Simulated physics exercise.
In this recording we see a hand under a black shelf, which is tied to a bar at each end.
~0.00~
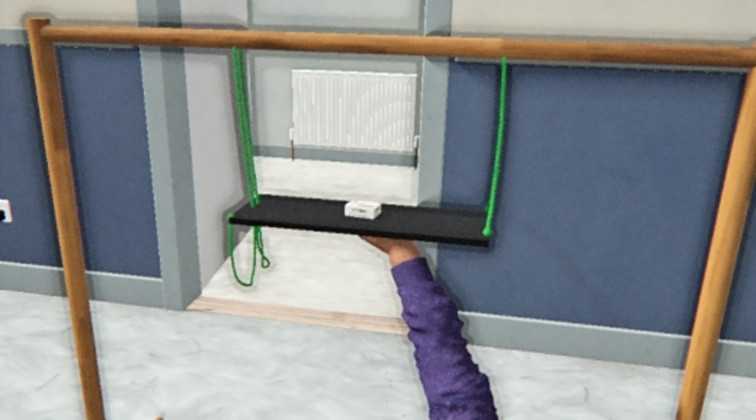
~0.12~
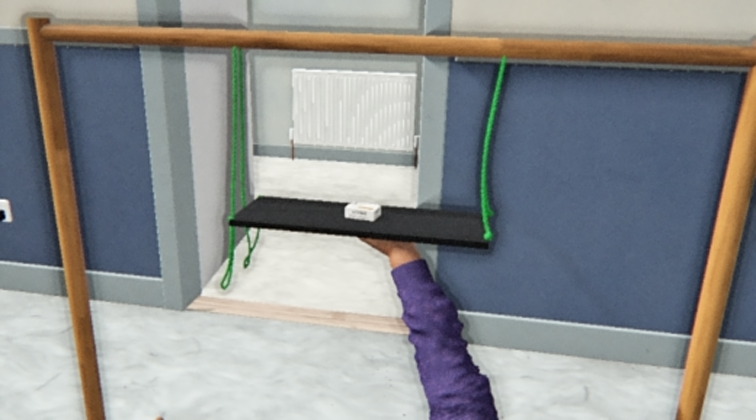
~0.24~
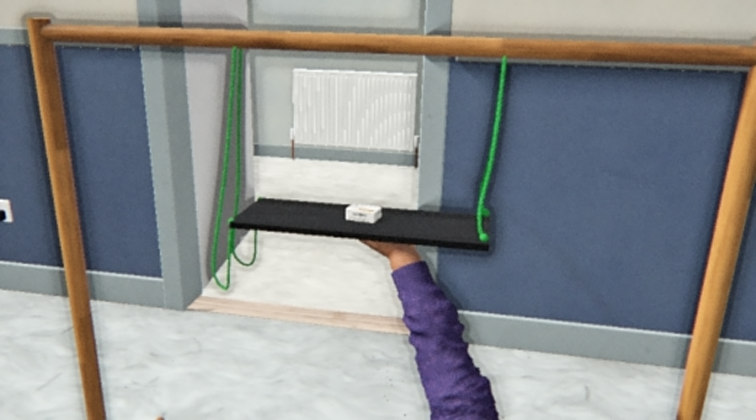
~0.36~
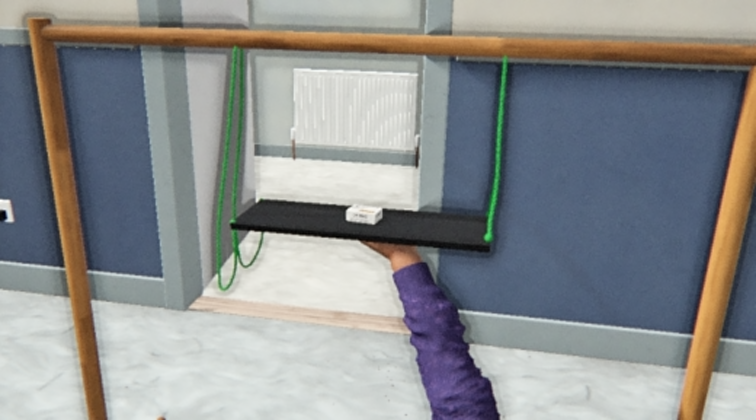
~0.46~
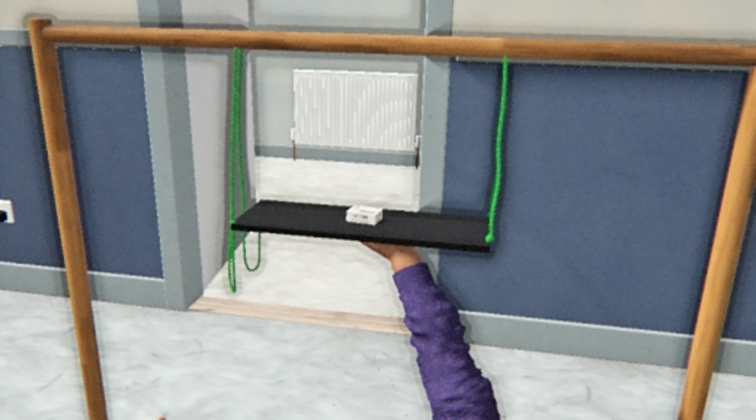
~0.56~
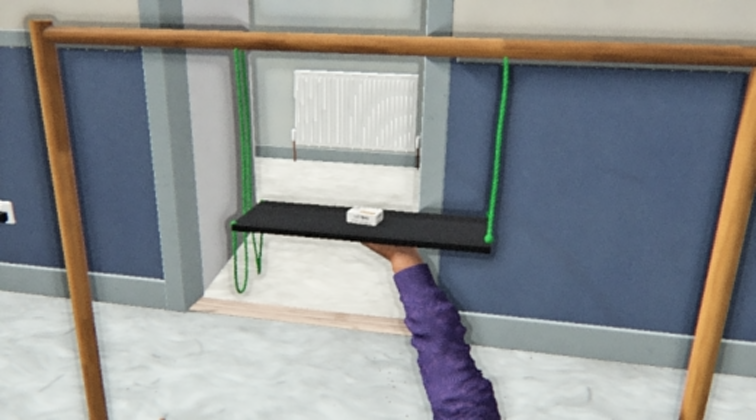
The clip shows a hand in a purple sleeve under a black shelf with a small white box on it, staying nearly still beneath a wooden bar while the slack green strings at the left and right sway slightly.
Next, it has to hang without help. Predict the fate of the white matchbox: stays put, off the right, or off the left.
It departs leftward.
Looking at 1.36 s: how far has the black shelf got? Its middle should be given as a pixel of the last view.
It is near pixel (377, 271).
Around 1.36 s, board tipped 23° down to the left; matchbox on the floor.
Around 1.98 s, board tipped 38° down to the left; matchbox on the floor.
Finally, board tipped 41° down to the left; matchbox on the floor. The white matchbox slides off to the left.
